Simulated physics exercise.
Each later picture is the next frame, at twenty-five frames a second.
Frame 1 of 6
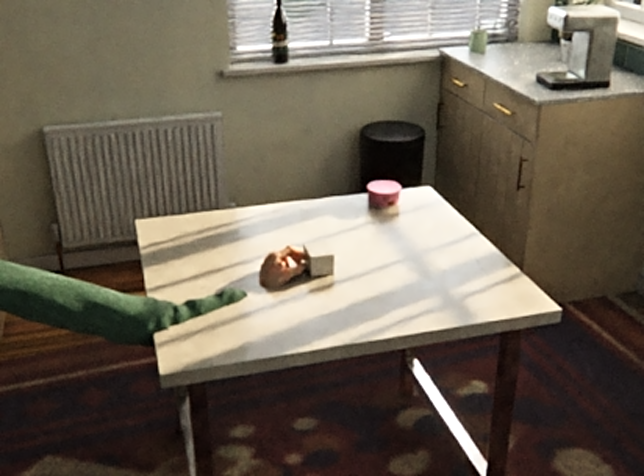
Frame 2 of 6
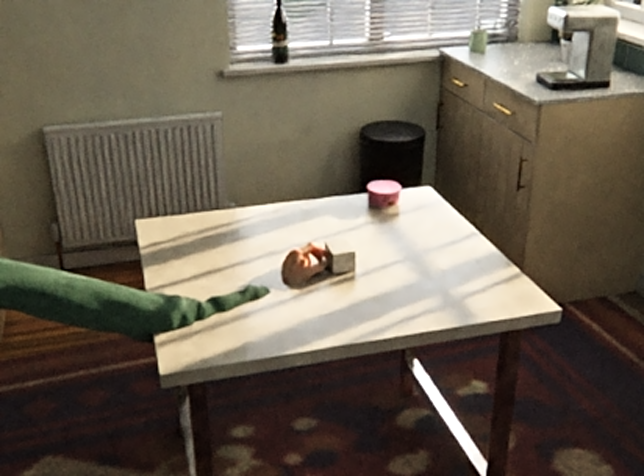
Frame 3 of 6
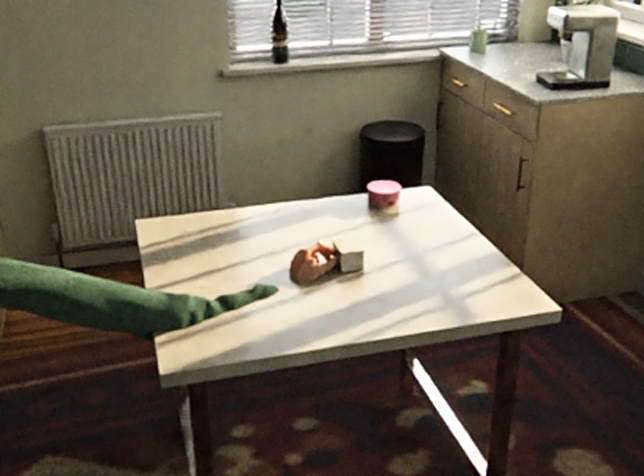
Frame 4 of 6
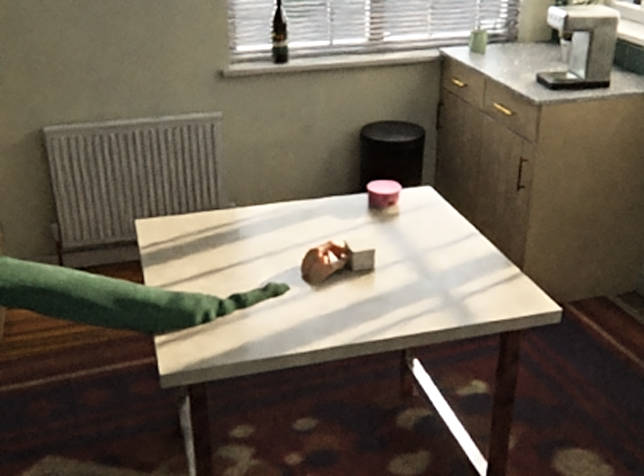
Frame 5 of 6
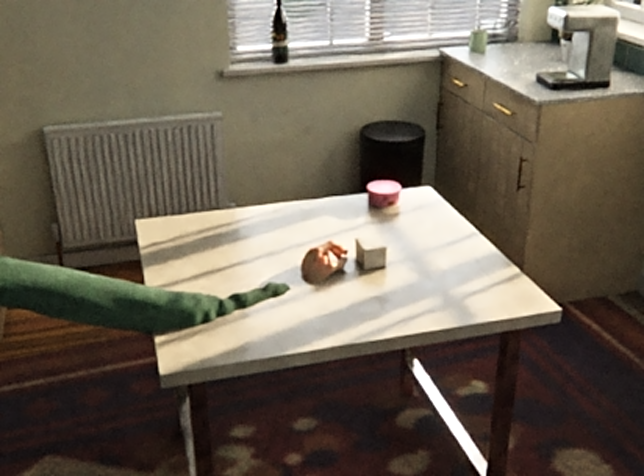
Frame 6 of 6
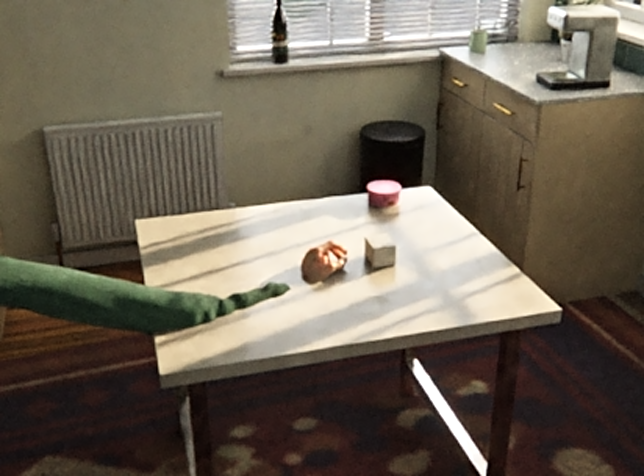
The clip shows a green arm reaching rightward over a pale table as a rounded orange-brown object and a small whitish block shift right; then the block slides slightly farther, separating from the object, while a pink tub stays still.
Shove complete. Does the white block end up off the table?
It never passes the edge.
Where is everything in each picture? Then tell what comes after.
In the first frame, under the hand; white block (319, 259).
In the second frame, under the hand; white block (340, 256).
In the third frame, under the hand; white block (348, 255).
In the fourth frame, white block (359, 253).
In the fifth frame, white block (371, 252) moved a little.
In the sixth frame, white block (380, 251) moved about its own width.
Then, 0.10 s later than the last frame, white block moved about its own width near (394, 249).
Then, 0.30 s later than the last frame, white block resting near (395, 250).
When it is over, moved from the start, white block. End places, in pixels of the last picture, white block near (397, 248).
